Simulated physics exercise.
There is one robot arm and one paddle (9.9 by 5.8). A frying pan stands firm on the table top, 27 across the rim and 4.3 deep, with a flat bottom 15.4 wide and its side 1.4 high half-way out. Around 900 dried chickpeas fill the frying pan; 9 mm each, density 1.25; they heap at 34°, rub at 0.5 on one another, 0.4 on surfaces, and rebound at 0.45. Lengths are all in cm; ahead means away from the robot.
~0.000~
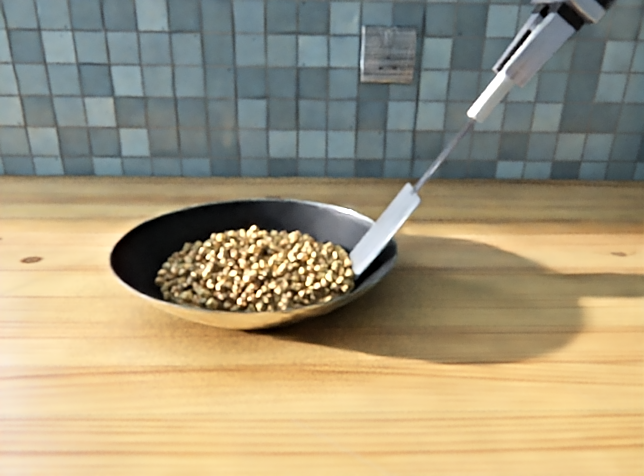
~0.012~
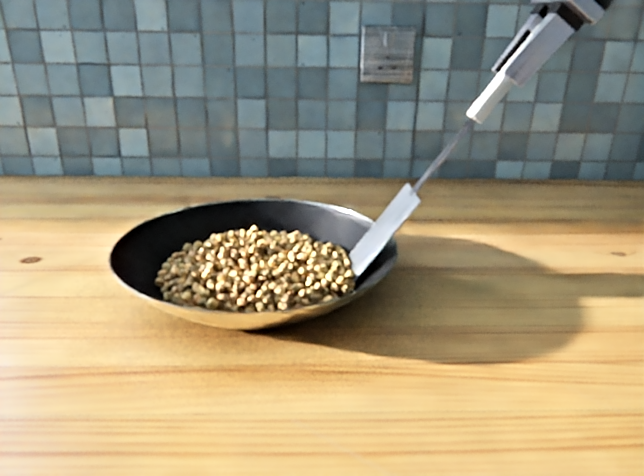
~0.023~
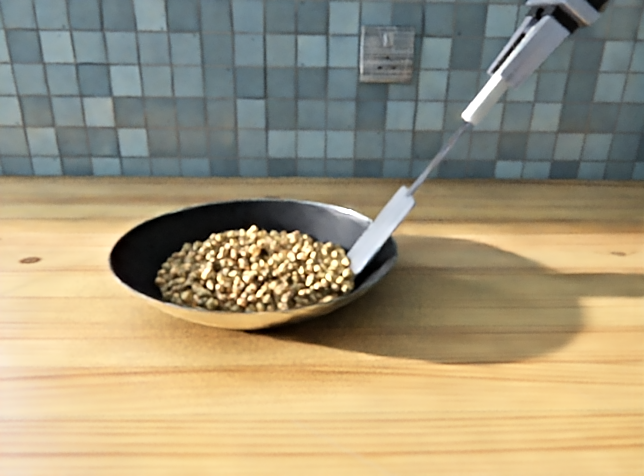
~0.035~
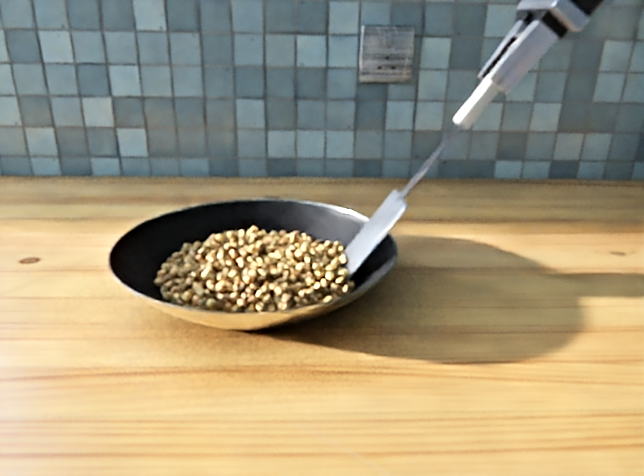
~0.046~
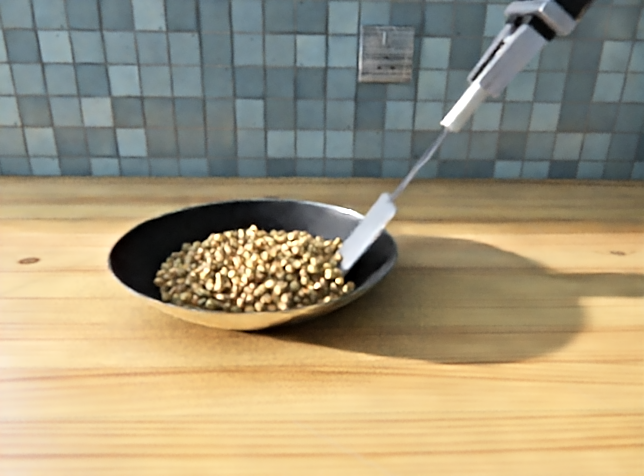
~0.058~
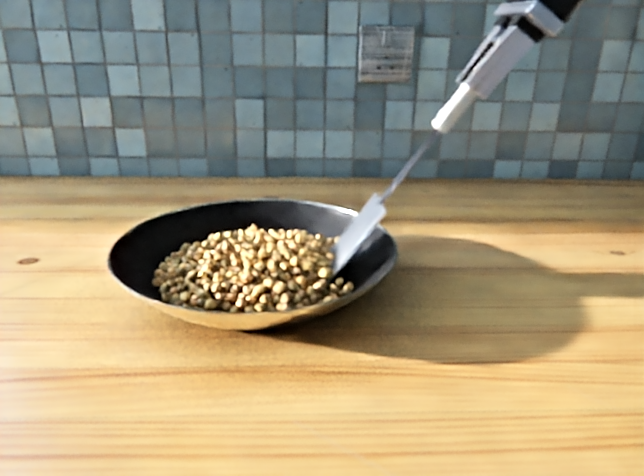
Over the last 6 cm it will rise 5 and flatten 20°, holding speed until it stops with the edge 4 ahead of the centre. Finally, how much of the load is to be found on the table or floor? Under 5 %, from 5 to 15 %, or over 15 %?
Under 5 %.
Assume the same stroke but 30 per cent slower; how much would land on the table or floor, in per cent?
I'd say close to 0 per cent.
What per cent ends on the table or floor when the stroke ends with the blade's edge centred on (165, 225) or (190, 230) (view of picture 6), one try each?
Some 15 and 5 per cent.
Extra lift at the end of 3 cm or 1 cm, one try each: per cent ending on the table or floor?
0 and 0 %.
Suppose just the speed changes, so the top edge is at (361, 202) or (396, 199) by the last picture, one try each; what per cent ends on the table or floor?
First try about 10 %, second try about 0 %.
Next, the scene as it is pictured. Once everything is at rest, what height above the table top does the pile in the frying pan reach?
Roughly 4.5 centimetres.
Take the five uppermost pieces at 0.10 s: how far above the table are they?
About 6 centimetres.
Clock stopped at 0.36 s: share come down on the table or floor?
Roughly 2 percent.
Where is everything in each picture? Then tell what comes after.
The first frame shows the paddle top edge at (415, 191), sloping 55°; upper third of the load around (258, 263), from x 160 to 350, top at y 230; 900 in the frying pan.
The second frame shows the paddle top edge at (414, 192), sloping 55°; upper third of the load around (258, 263), from x 160 to 350, top at y 230.
The third frame shows the paddle top edge at (410, 194), sloping 55°; upper third of the load around (258, 263), from x 160 to 350, top at y 230.
The fourth frame shows the paddle top edge at (401, 197), sloping 55°; upper third of the load around (259, 262), from x 160 to 350, top at y 230.
The fifth frame shows the paddle top edge at (391, 200), sloping 55°; upper third of the load around (260, 260), from x 160 to 350, top at y 230.
The sixth frame shows the paddle top edge at (381, 202), sloping 55°; upper third of the load around (259, 258), from x 155 to 350, top at y 230; 900 in the frying pan.
After 0.10 s, sloping 55°, highest piece 7 above the table; 900 in the frying pan.
After 0.14 s, sloping 46°, highest piece 9 above the table; 900 in the frying pan.
After 0.36 s, sloping 35°, highest piece 5 above the table; 876 in the frying pan, 20 on the table or floor, 4 on the blade or in flight.
After 1.41 s, sloping 35°, highest piece 4 above the table; 876 in the frying pan, 24 on the table or floor.
In the end, 876 in the frying pan, 24 on the table or floor. That is 3 % on the table or floor.
